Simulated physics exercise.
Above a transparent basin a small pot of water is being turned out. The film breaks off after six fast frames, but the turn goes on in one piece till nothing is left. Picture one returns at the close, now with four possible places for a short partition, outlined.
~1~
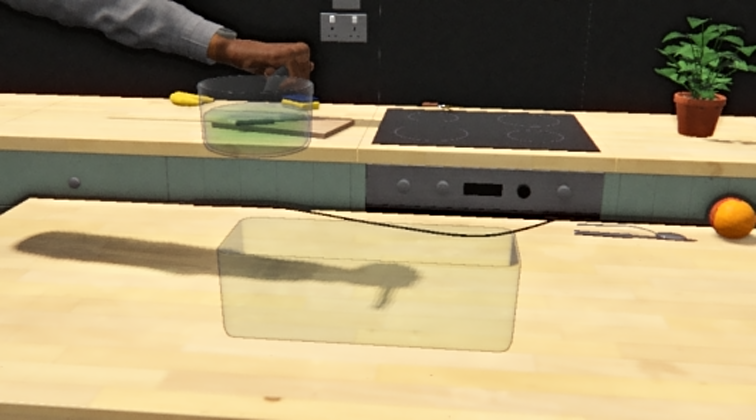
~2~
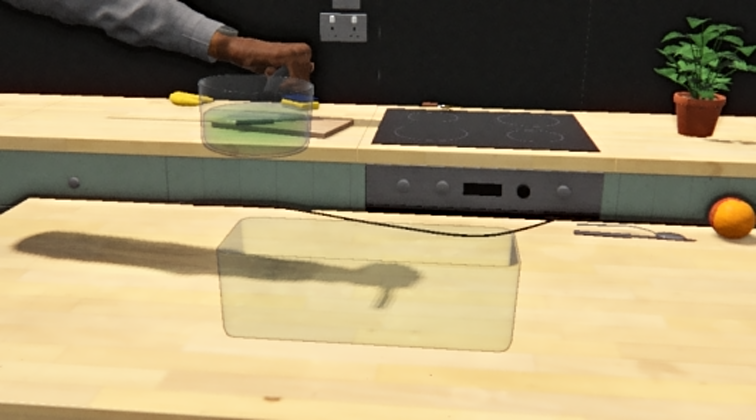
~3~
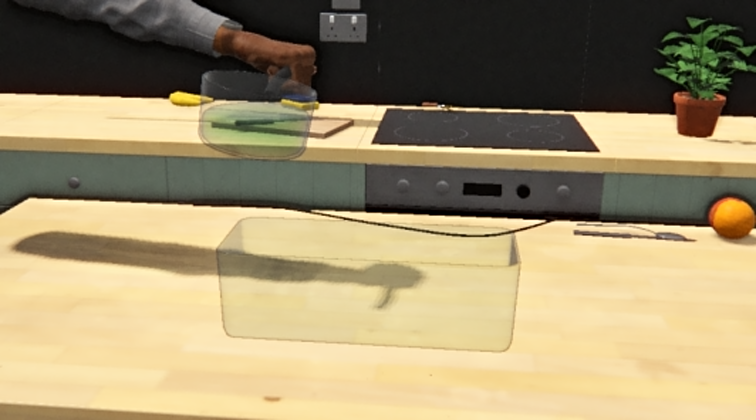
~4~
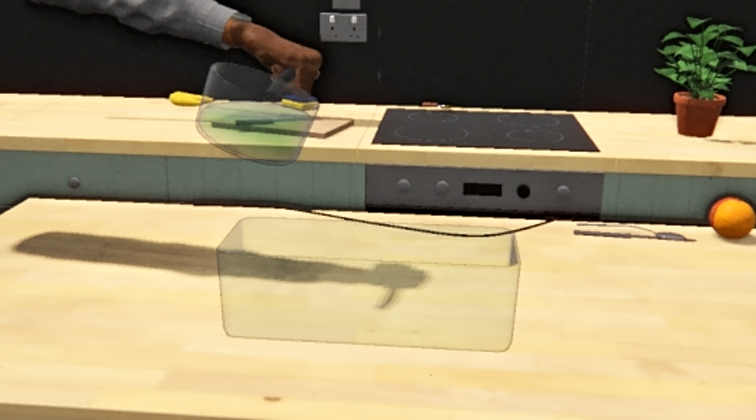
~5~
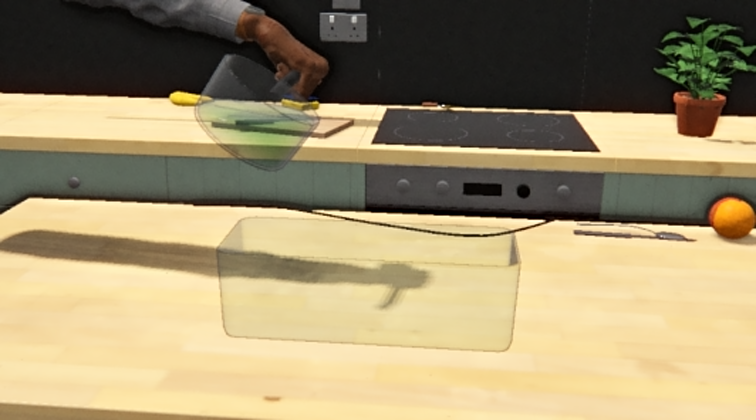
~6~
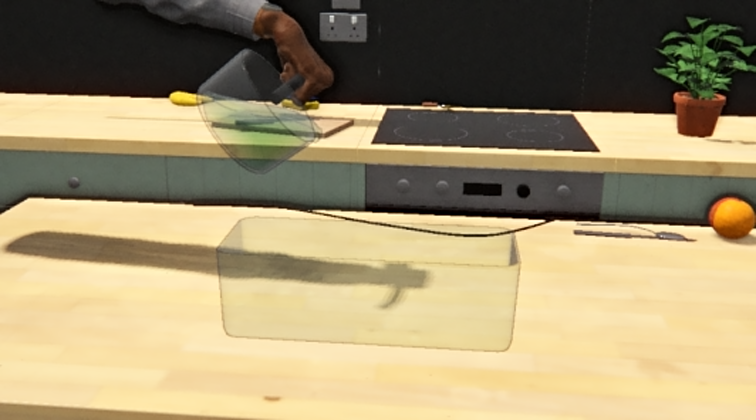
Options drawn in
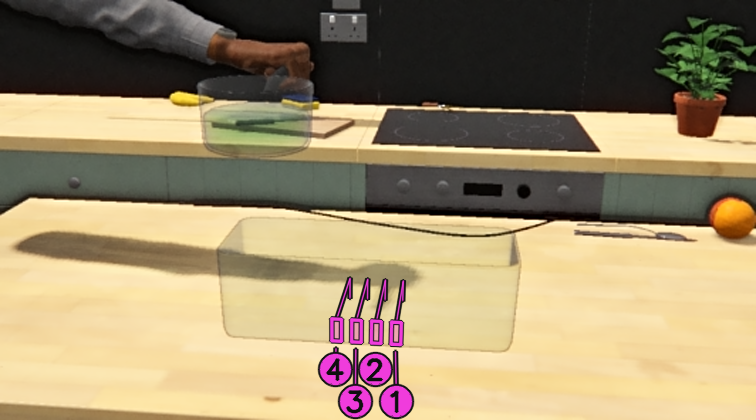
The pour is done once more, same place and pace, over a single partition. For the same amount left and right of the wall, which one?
I would pick slot 4.
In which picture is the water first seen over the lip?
Picture 6.
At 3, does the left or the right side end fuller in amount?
The left one.
On the marked copy, 1 at (395, 351); 2 at (375, 350); 3 at (355, 349); 4 at (336, 348).
If 1 is chosen, about 70 % ends left of the wall and 24 % right of it; 7 % is lost outside.
If 2 is chosen, about 74 % ends left of the wall and 19 % right of it; 6 % is lost outside.
If 3 is chosen, about 72 % ends left of the wall and 22 % right of it; 7 % is lost outside.
If 4 is chosen, about 48 % ends left of the wall and 49 % right of it; 3 % is lost outside.
